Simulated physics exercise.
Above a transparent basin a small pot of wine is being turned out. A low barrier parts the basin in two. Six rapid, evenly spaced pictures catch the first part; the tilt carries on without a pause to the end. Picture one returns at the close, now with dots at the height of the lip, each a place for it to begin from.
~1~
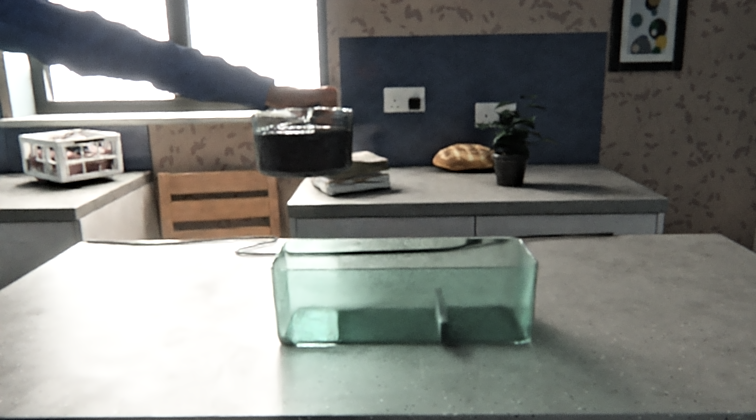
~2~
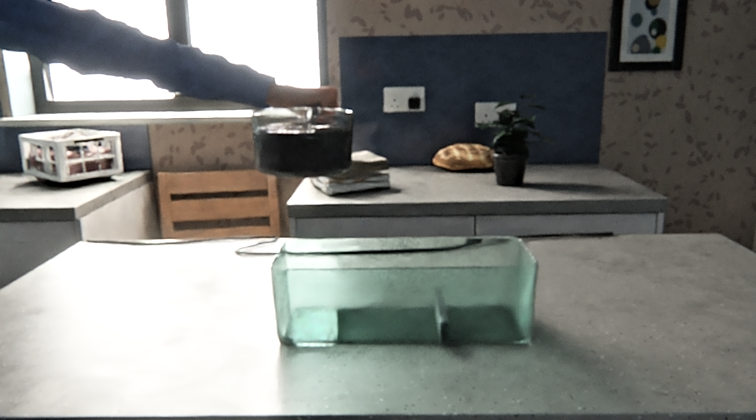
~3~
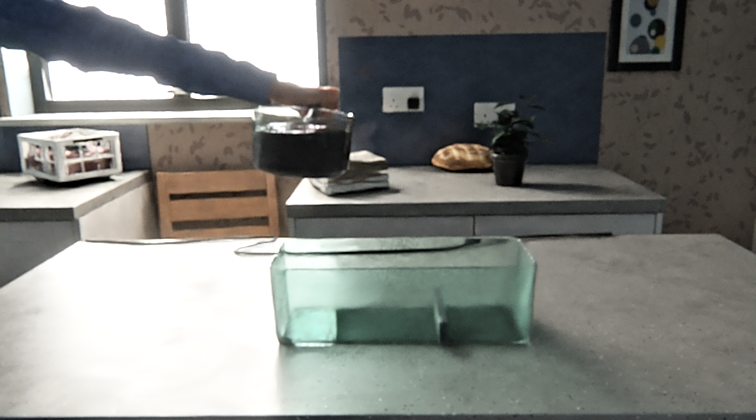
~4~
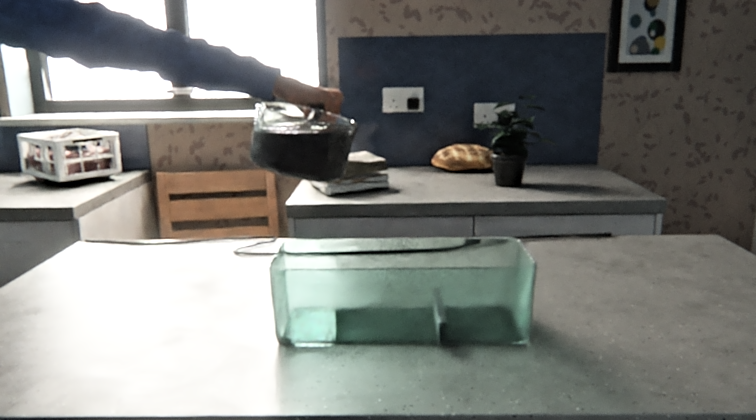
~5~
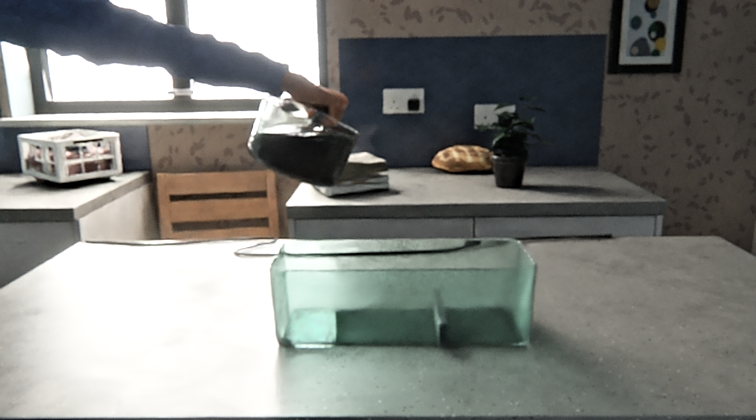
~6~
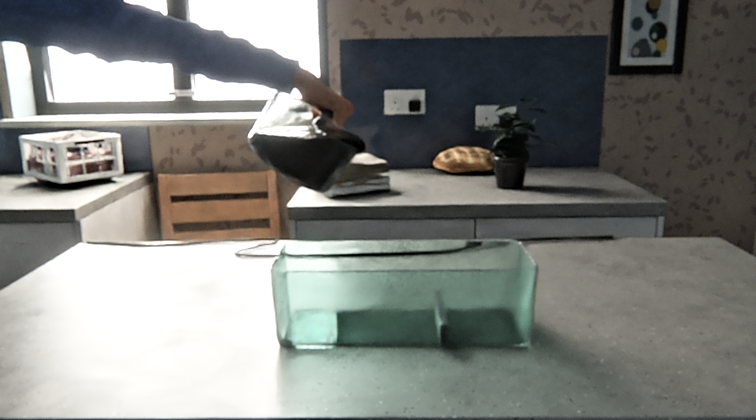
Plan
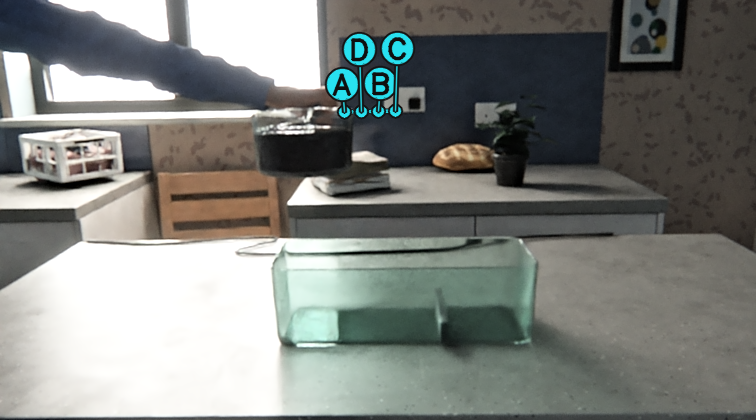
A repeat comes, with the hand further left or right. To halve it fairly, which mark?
C is best.
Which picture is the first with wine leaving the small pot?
In picture 6.
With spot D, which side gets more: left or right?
The left side.
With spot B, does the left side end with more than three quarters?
No, it does not.
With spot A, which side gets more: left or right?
The left one.
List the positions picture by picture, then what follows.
The first picture shows upright, lip at (350, 111); basin from (278, 343) to (532, 340); top of the wall at (441, 303); nothing has left yet.
The second picture shows upright, lip at (351, 112); nothing has left yet.
The third picture shows tipped about 6°, lip at (352, 116); nothing has left yet.
The fourth picture shows tipped about 14°, lip at (355, 124); nothing has left yet.
The fifth picture shows tipped about 24°, lip at (357, 134); nothing has left yet.
The sixth picture shows tipped about 36°, lip at (359, 147); wine is over the lip, down to (359, 147).
On the marked copy, A at (344, 111); B at (378, 111); C at (395, 111); D at (361, 111).
For spot A, about 79 % ends left of the wall and 18 % right of it.
For spot B, about 68 % ends left of the wall and 29 % right of it.
For spot C, about 49 % ends left of the wall and 50 % right of it.
For spot D, about 84 % ends left of the wall and 13 % right of it; 3 % is lost outside.
